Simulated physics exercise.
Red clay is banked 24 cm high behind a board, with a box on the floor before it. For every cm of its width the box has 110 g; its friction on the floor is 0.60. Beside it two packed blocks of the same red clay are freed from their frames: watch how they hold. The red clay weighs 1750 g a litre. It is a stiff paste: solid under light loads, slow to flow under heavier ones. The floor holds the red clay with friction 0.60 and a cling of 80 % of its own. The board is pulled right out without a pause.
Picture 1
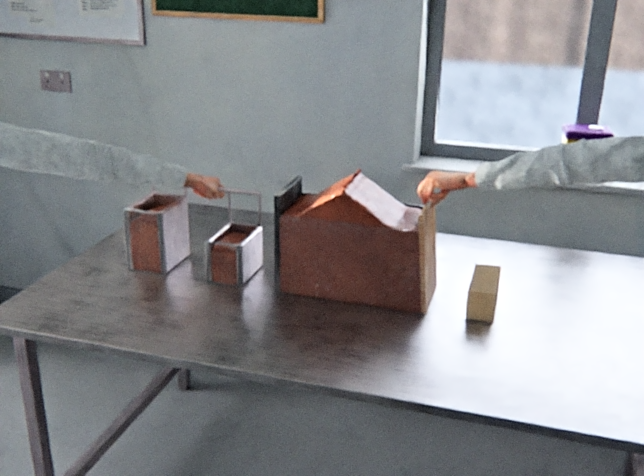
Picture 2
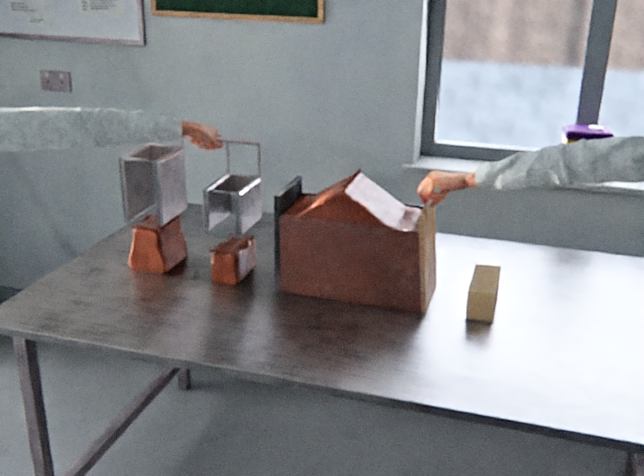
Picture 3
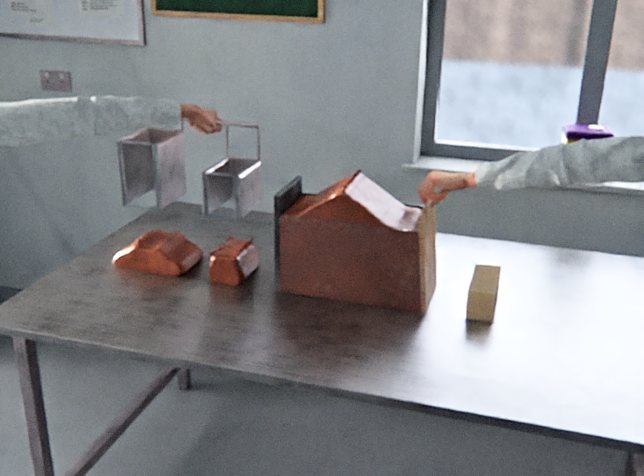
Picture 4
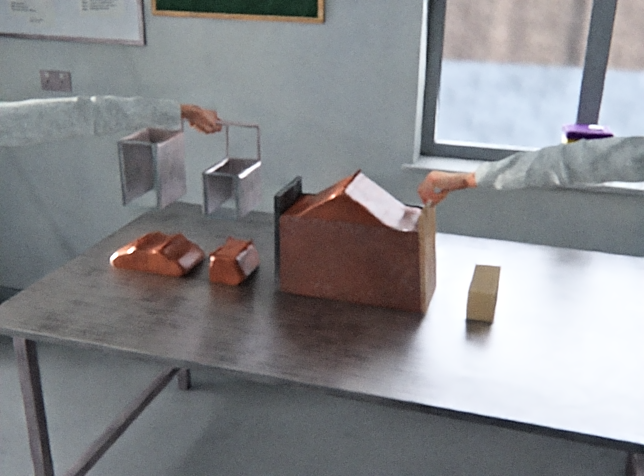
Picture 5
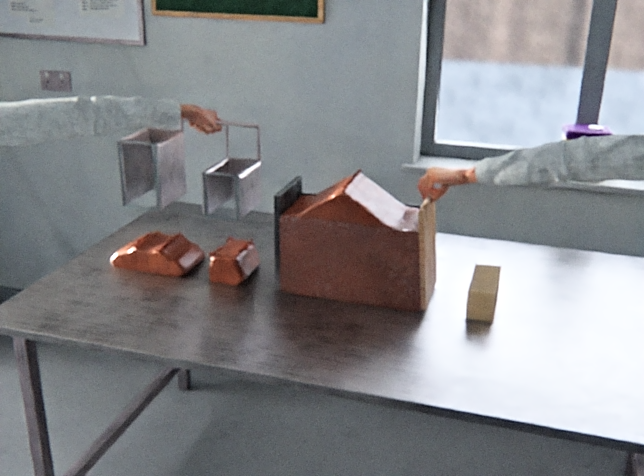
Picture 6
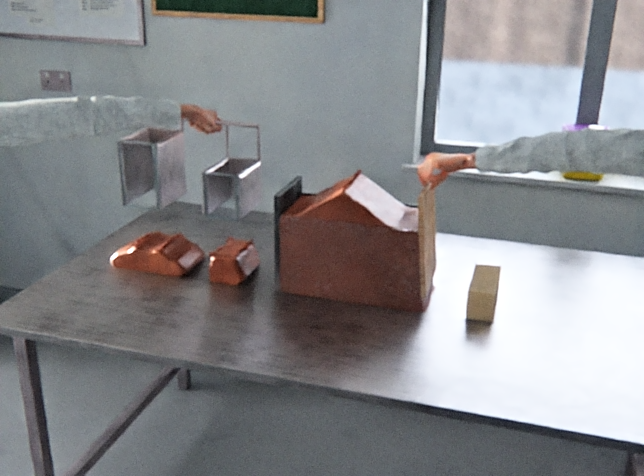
A large bank of red clay with a peaked top sits on a dark metal table in a grey-walled room, seen from slightly above by a still camera. Two smaller red blocks in grey open casings stand left, a tan block right, a window behind. A left hand lifts the casings, the blocks slump into low lumps, then a right hand starts raising the tan board at the bank's side.
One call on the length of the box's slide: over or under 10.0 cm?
The result is over 10.0 cm.
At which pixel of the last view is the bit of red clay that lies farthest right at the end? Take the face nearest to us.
At about (508, 321).
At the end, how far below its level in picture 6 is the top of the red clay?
Roughly 8.5 cm.
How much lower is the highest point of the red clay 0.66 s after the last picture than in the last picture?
About 8.0 cm.
Another 0.30 s on from the sixth picture, the box has not moved.
Another 0.66 s on from the sixth picture, the box has been pushed 7.4 cm.
Another 1.01 s on from the sixth picture, the box has been pushed 12 cm.
Another 1.37 s on from the sixth picture, the box has been pushed 12 cm.
Another 1.41 s on from the sixth picture, at the end, the box has been pushed 12 cm.
